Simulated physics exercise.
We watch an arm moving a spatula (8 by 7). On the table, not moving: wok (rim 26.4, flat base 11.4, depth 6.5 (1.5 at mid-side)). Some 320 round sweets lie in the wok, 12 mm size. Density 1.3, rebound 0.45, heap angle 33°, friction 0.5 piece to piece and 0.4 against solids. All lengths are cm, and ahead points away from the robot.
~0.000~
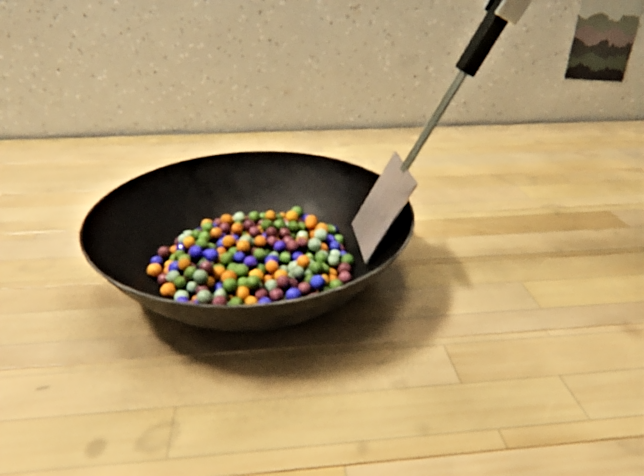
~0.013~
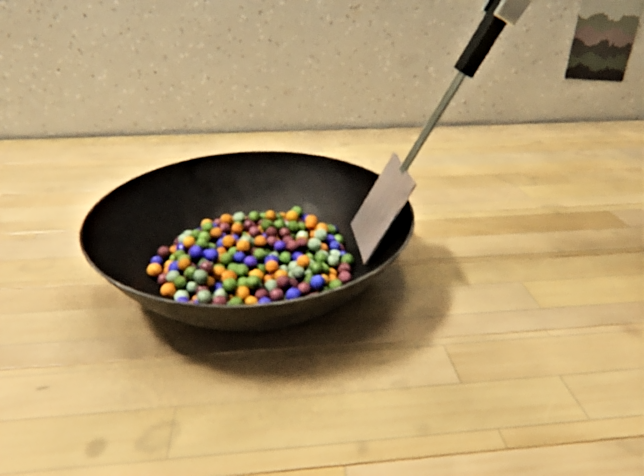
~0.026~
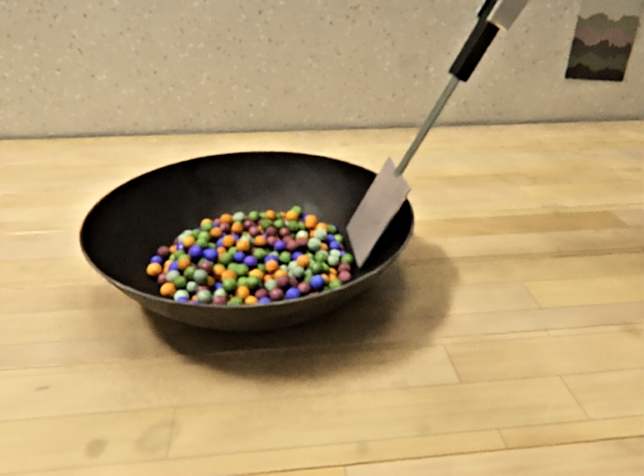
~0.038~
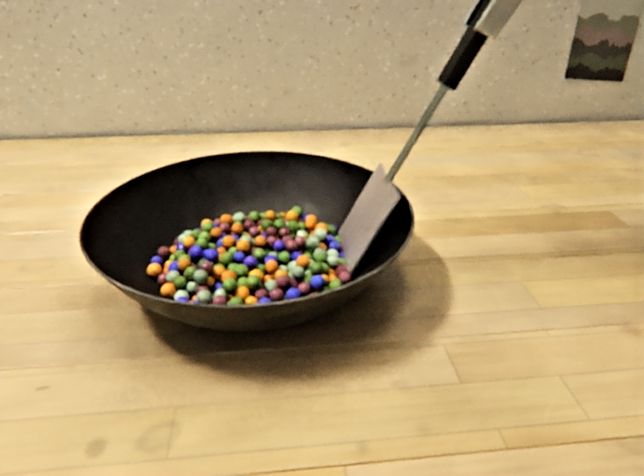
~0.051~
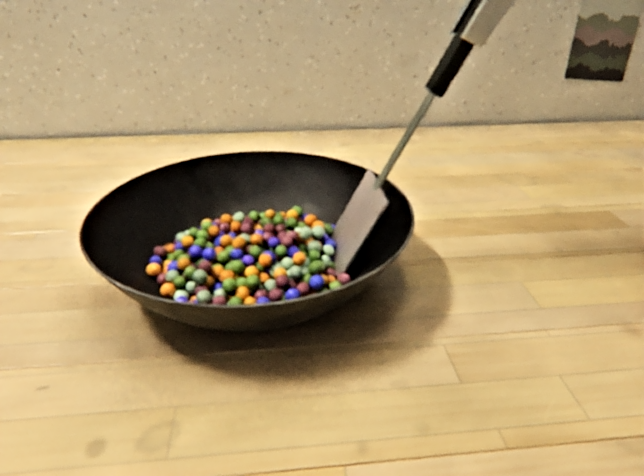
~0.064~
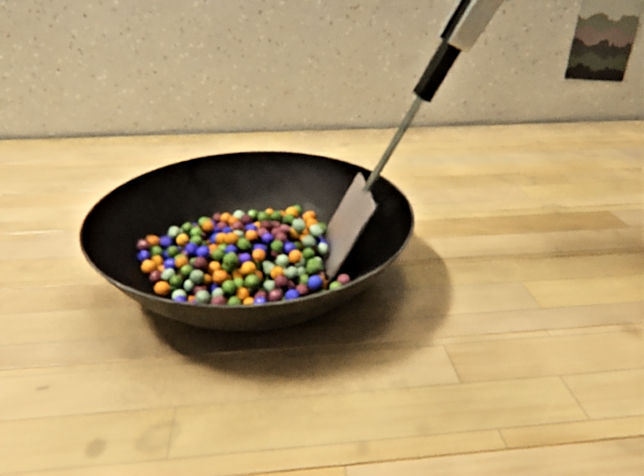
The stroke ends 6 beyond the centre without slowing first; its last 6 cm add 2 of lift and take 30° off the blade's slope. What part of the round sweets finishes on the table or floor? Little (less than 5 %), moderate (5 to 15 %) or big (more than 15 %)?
Answer: Little; less than 5 % of the round sweets finish on the table or floor.
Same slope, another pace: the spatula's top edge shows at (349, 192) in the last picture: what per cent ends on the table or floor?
Some 5 per cent.
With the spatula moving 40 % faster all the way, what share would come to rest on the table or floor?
In that case some 5 per cent.
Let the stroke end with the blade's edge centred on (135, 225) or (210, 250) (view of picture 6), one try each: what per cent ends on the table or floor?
About 30 and 0 per cent.
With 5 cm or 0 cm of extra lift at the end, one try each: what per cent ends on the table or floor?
Some 0 and 0 per cent.
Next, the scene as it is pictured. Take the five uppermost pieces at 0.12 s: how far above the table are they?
Roughly 7 cm.
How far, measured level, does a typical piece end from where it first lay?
Some 4 cm.
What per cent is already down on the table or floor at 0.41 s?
About 2 per cent.
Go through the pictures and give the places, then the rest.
The first frame shows spatula top edge at (406, 167), sloping 63°; upper third of the load around (260, 253), from x 155 to 345, top at y 215; 323 in the wok.
The second frame shows spatula top edge at (405, 167), sloping 63°; upper third of the load around (260, 253), from x 155 to 345, top at y 215.
The third frame shows spatula top edge at (399, 171), sloping 63°; upper third of the load around (260, 253), from x 155 to 345, top at y 215.
The fourth frame shows spatula top edge at (389, 178), sloping 63°; upper third of the load around (260, 253), from x 155 to 345, top at y 215.
The fifth frame shows spatula top edge at (378, 185), sloping 63°; upper third of the load around (263, 248), from x 155 to 345, top at y 210.
The sixth frame shows spatula top edge at (367, 189), sloping 63°; upper third of the load around (252, 245), from x 145 to 345, top at y 210; 323 in the wok.
By 0.12 s, sloping 63°, highest piece 8 above the table; 323 in the wok.
By 0.18 s, sloping 51°, highest piece 10 above the table; 320 in the wok, 3 on the blade or in flight.
By 0.41 s, sloping 33°, highest piece 6 above the table; 319 in the wok, 4 on the table or floor.
By 1.46 s, sloping 33°, highest piece 6 above the table; 319 in the wok, 4 on the table or floor.
Final count, 319 in the wok, 4 on the table or floor. That is 1 % on the table or floor.
